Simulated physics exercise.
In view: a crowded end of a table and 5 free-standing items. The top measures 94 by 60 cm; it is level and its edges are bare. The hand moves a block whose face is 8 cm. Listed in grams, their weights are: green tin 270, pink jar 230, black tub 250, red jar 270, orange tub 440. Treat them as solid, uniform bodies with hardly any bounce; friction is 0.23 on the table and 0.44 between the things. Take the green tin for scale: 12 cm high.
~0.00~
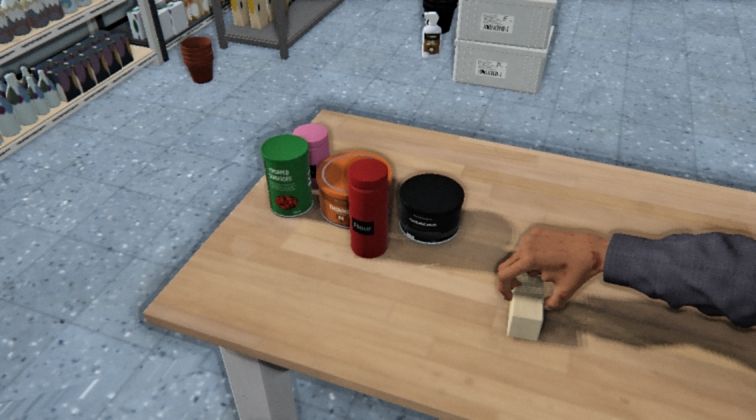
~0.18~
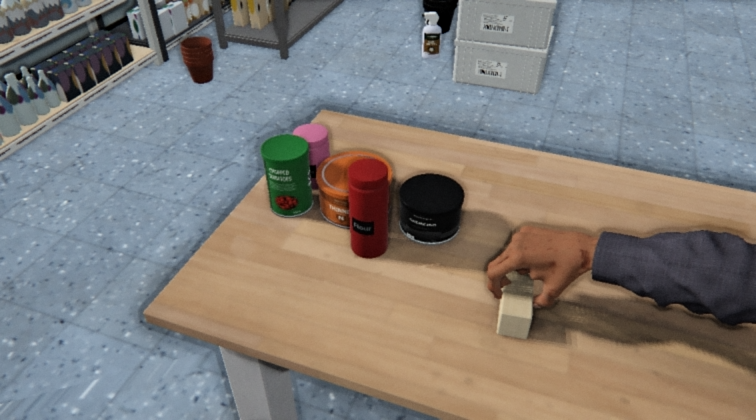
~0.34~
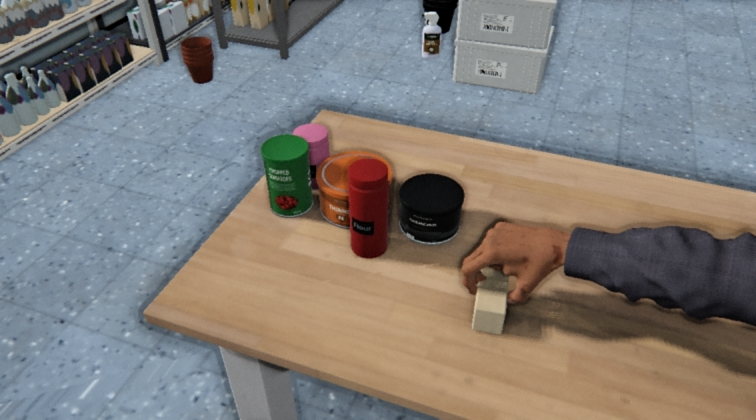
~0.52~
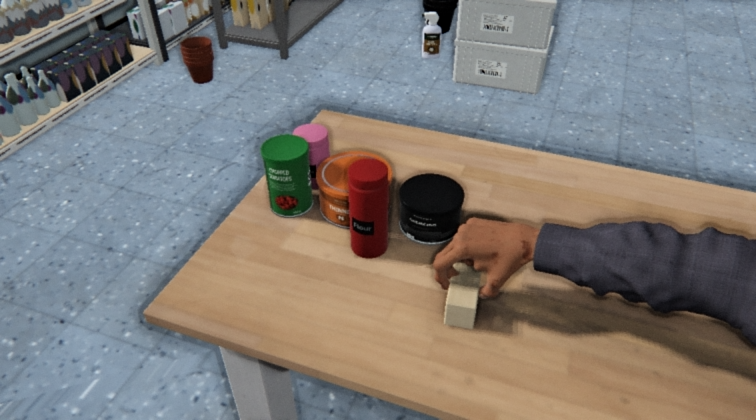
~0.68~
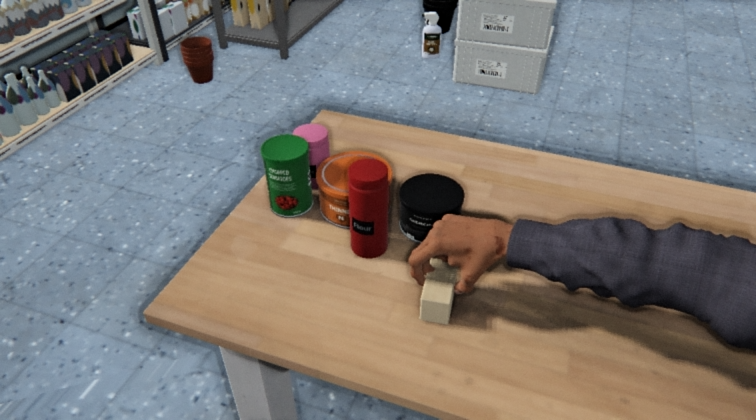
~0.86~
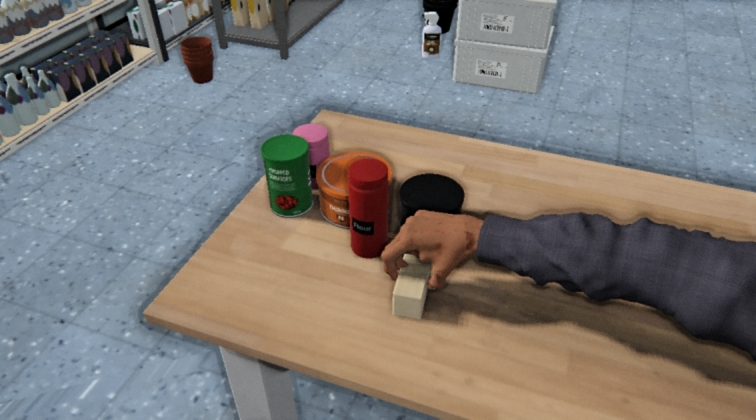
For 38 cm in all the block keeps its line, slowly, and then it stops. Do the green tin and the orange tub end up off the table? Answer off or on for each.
Result - green tin: On; orange tub: On.
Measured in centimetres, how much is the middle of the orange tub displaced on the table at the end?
Displacement: Approx. 0 cm.
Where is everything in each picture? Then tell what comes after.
In the first frame, 0 cm of push; green tin (288, 177).
In the second frame, 1 cm of push; red jar (369, 210).
In the third frame, 5 cm of push; black tub (431, 209); red jar (369, 210).
In the fourth frame, 9 cm of push; black tub (431, 209).
In the fifth frame, 12 cm of push; red jar (369, 210).
In the sixth frame, 16 cm of push; green tin (288, 177).
After 1.06 s, 20 cm of push.
After 1.36 s, 26 cm of push.
After 1.56 s, 30 cm of push.
After 1.86 s, 37 cm of push.
At rest (2.3 s), all 5 in place, give or take 4 cm. Seen from the same camera at the end, green tin near (288, 177), orange tub near (355, 190).
